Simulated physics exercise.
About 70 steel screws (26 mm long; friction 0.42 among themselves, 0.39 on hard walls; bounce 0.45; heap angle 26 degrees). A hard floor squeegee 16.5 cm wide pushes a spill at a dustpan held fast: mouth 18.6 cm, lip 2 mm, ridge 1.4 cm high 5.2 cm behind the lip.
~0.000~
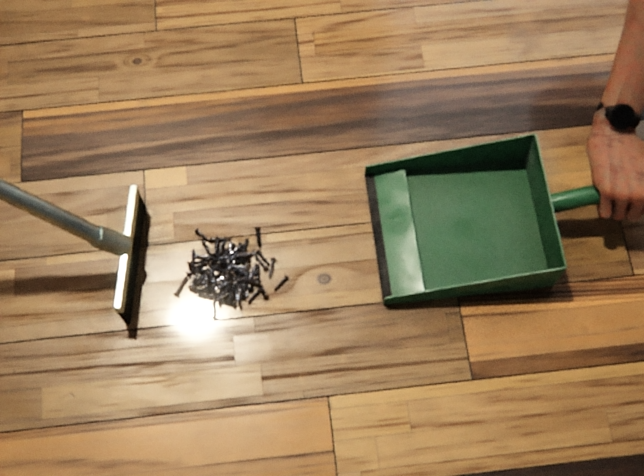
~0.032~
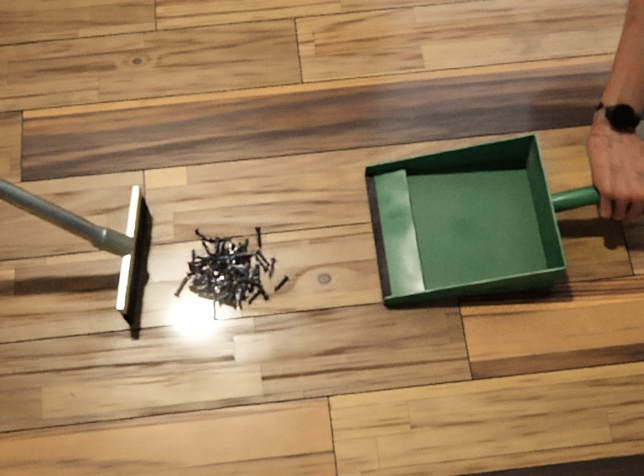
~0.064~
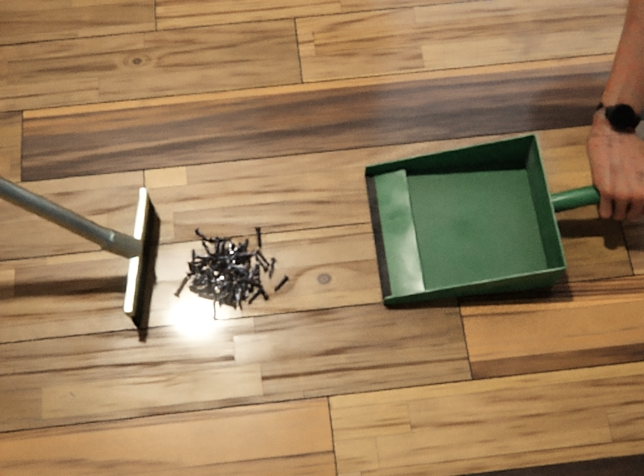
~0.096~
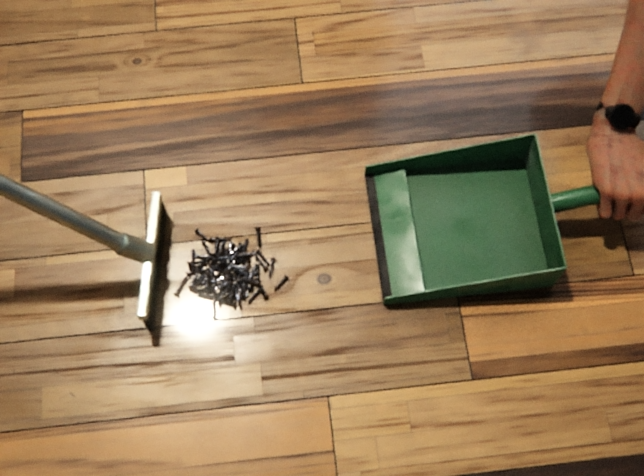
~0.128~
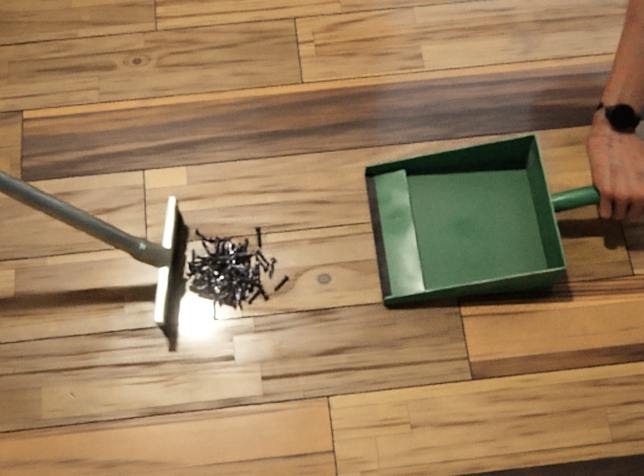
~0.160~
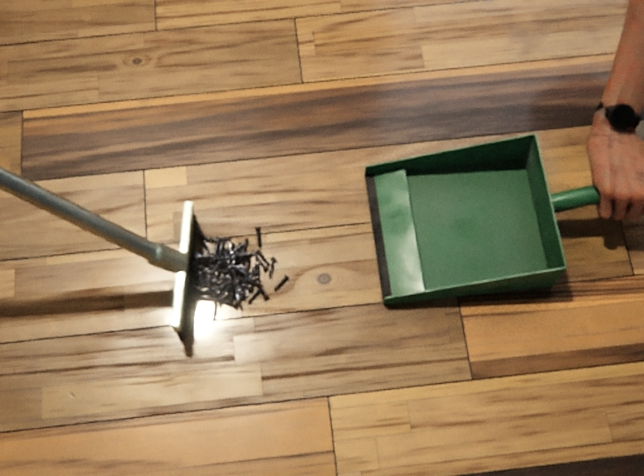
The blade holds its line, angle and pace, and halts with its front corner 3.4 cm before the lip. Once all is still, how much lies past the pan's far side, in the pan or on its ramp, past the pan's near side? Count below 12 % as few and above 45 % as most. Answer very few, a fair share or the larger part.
Far side very few, pan very few, near side the larger part.
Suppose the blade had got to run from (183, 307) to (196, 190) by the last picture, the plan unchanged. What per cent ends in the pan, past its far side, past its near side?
Pan 15, far 0, near 20.
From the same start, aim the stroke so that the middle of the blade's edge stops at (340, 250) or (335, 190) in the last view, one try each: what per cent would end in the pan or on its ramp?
Some 15 and 5 per cent.
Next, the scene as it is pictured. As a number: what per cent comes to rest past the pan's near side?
Some 50 per cent.
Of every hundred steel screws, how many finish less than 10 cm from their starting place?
Some 5 per cent.
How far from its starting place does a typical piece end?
Some 20 cm.
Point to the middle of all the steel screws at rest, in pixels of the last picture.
Near (376, 299).
Then, at 0.33 s, middle of the blade 14 cm from the lip; 0 % over the lip, far side 0 %, near side 15 %.
After 0.44 s, middle of the blade 7 cm from the lip; 0 % over the lip, far side 0 %, near side 35 %.
Then, at 0.68 s, middle of the blade 5 cm from the lip; 5 % over the lip, far side 0 %, near side 50 %.
By 1.5 s all is still; far side 0 %, pan 5 %, near side 50 %, in front of the lip or behind the blade 45 %.
